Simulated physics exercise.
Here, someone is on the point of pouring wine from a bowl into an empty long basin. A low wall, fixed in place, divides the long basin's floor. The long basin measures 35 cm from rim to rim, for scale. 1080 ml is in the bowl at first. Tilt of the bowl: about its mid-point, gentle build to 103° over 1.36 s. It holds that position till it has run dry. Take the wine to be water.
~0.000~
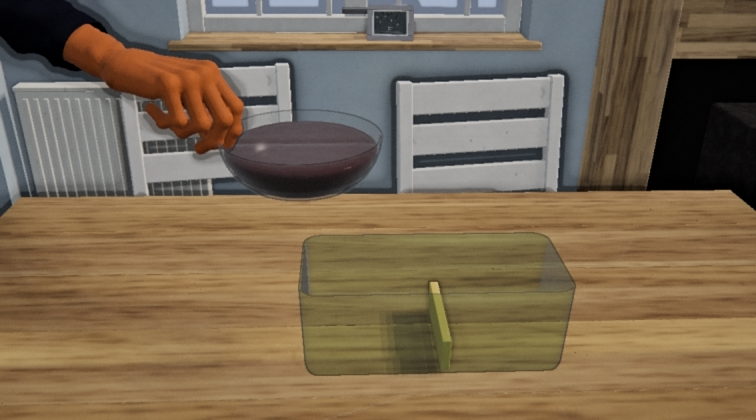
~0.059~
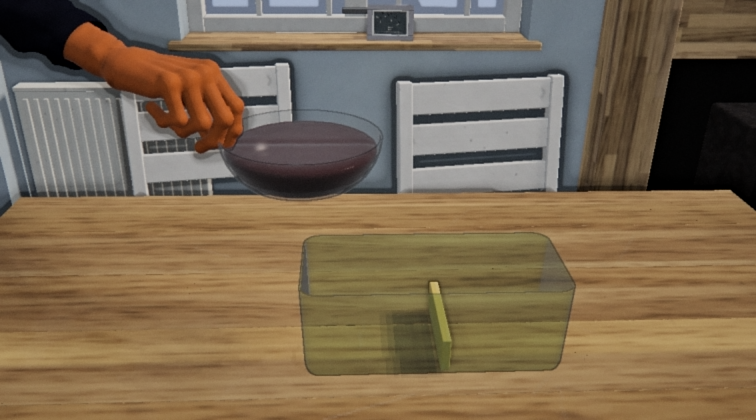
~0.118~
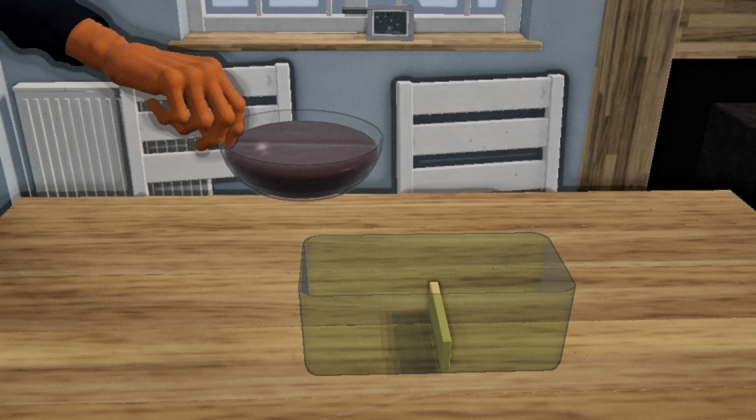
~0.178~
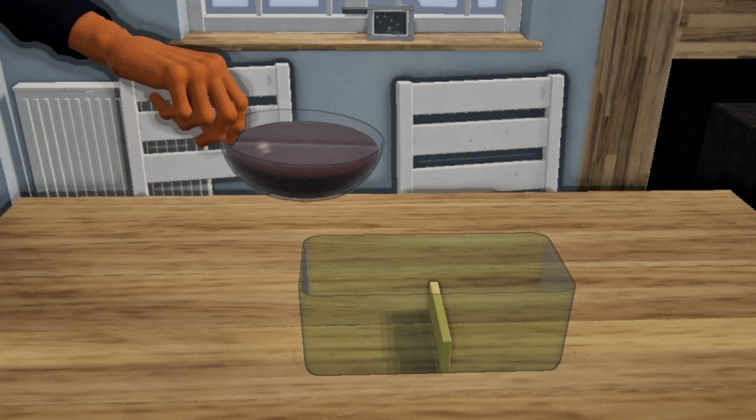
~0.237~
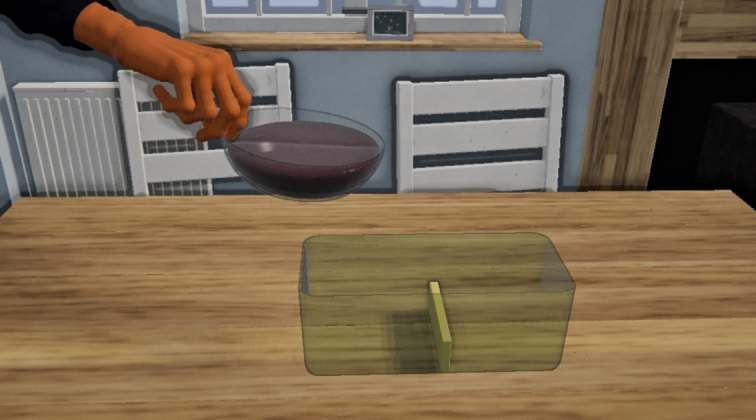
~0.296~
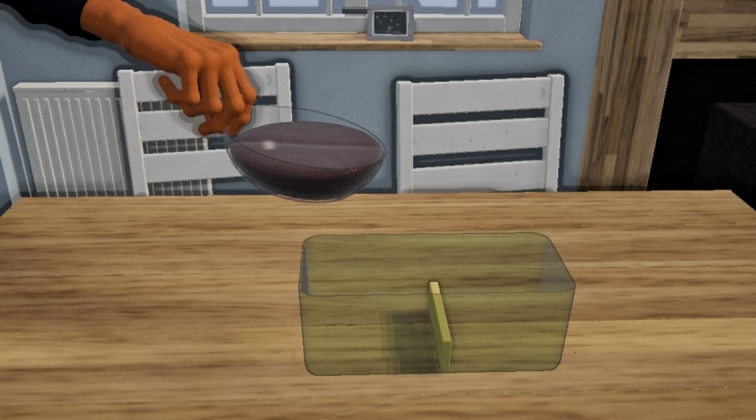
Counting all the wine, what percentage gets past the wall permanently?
The share past the wall is about 39 per cent.
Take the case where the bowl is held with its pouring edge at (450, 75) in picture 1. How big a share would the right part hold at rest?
85 %.
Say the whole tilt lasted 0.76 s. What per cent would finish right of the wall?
In that case, some 25 percent.
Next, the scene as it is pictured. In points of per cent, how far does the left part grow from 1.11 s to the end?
That is roughly 2 in a hundred of the whole.
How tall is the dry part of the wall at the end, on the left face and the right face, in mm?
About 24 mm on the left, about 28 mm on the right.
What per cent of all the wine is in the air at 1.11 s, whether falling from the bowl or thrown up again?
Roughly 3 per cent.
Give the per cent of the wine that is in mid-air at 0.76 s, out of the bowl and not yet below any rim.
Near 36 per cent at that time.
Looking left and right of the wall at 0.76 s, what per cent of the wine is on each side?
About 12 left, 18 right.
By 0.76 s the tilt is 62° and 31 per cent is still to pour, 13 is left of the wall and 19 right of it.
By 1.11 s the tilt is 95° and 1 per cent is still to pour, 56 is left of the wall and 38 right of it.
By 1.47 s the tilt is 103° and 0 per cent is still to pour, 57 is left of the wall and 39 right of it.
By 1.86 s the tilt is 103° and 0 per cent is still to pour, 57 is left of the wall and 39 right of it.
At rest 57 per cent lies left of the wall, 39 right of it and 3 outside.
